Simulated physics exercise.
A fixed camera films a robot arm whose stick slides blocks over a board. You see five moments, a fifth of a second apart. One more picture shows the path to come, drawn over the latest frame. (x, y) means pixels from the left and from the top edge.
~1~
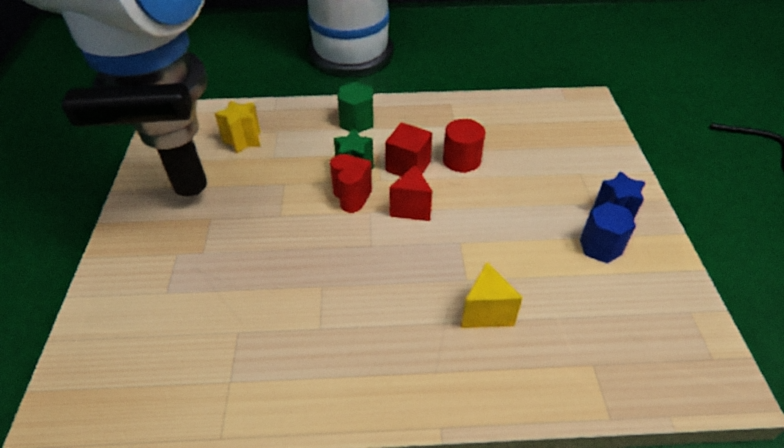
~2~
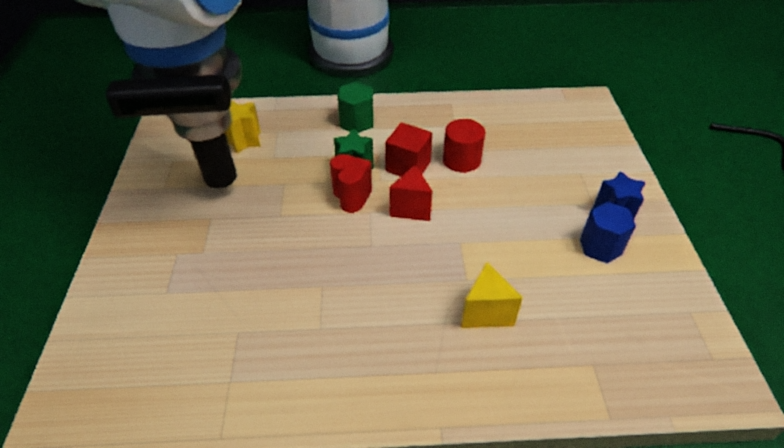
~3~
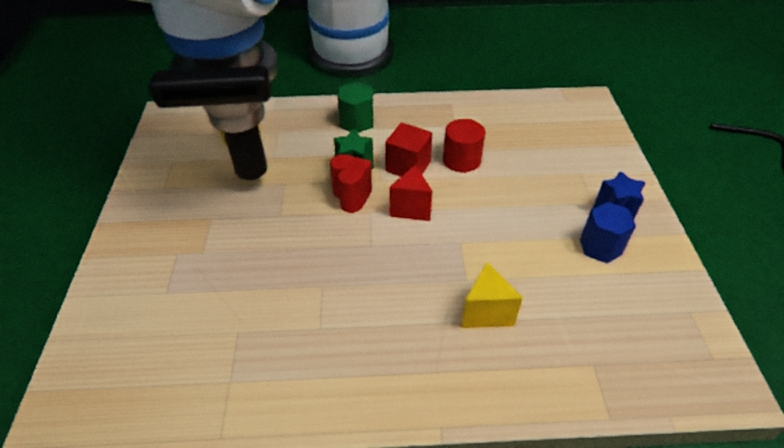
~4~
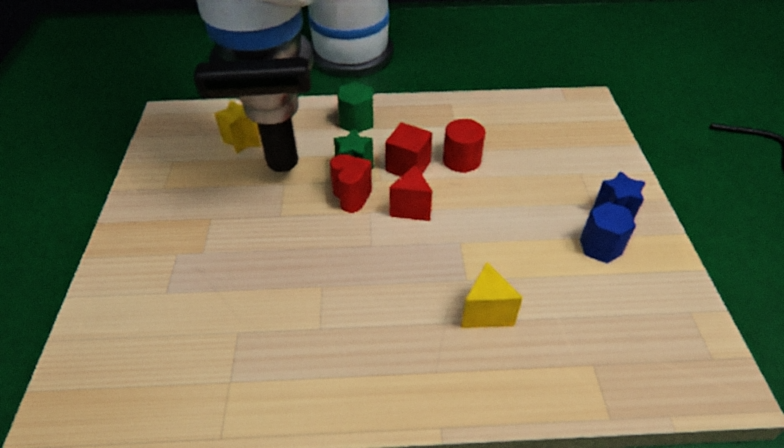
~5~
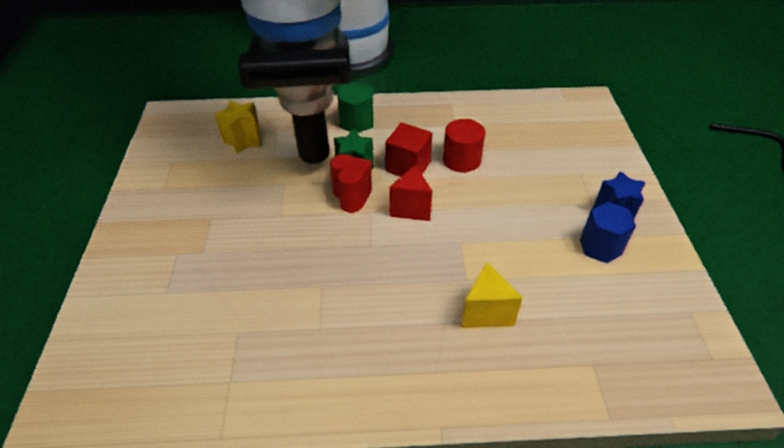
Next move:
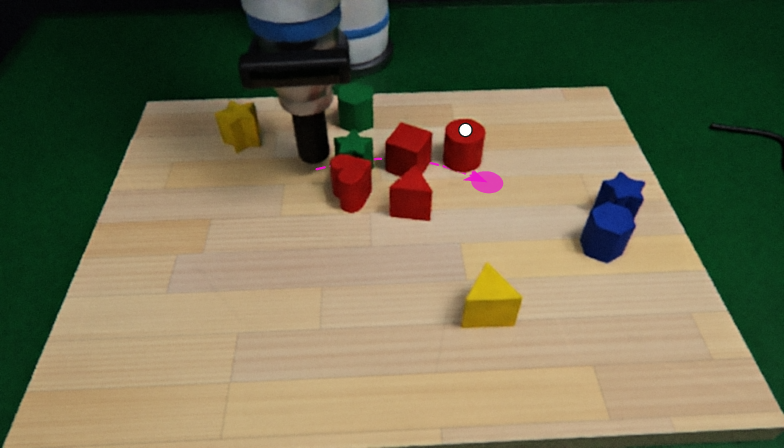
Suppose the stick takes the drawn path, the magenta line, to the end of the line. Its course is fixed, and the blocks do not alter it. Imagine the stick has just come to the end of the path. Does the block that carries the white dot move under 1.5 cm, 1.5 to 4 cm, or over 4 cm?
By the end of the path, it will have gone past 4 cm.
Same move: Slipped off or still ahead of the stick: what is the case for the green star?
Slid off.
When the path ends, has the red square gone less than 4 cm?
I expect not.
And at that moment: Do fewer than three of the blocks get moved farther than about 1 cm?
I'd say no.
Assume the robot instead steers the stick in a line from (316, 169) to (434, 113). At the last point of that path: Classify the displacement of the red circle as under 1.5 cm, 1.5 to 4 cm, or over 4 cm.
Distance: Less than 1.5 cm.
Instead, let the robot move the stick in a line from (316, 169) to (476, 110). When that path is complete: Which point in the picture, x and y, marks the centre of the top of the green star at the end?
Around (377, 137).
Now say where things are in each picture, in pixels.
In the first picture, stick tip (191, 186); block tops, red heart (350, 167); green star (353, 141); red square (409, 136); red circle (465, 130).
In the second picture, stick (221, 179); blocks unchanged.
In the third picture, stick (252, 171); blocks unchanged.
In the fourth picture, stick (283, 163); blocks unchanged.
In the fifth picture, stick (314, 155); red heart (350, 167); green star (353, 141); red square (409, 136); red circle (465, 130).
Path on the board, from (316, 169) over (374, 159) and (432, 163) to (487, 182); the dot is on the red circle.
What follows on the original path. One third of the way, stick (374, 145); green star (389, 146), turned 75° clockwise; red square (427, 140), turned 30° anticlockwise.
Two thirds of the way, stick (434, 149); green star (401, 149); red square (461, 154); red circle (486, 131).
At the end, stick (490, 167); red heart in place; green star (401, 149), turned 130° clockwise; red square (491, 176), turned 80° clockwise; red circle (510, 133).
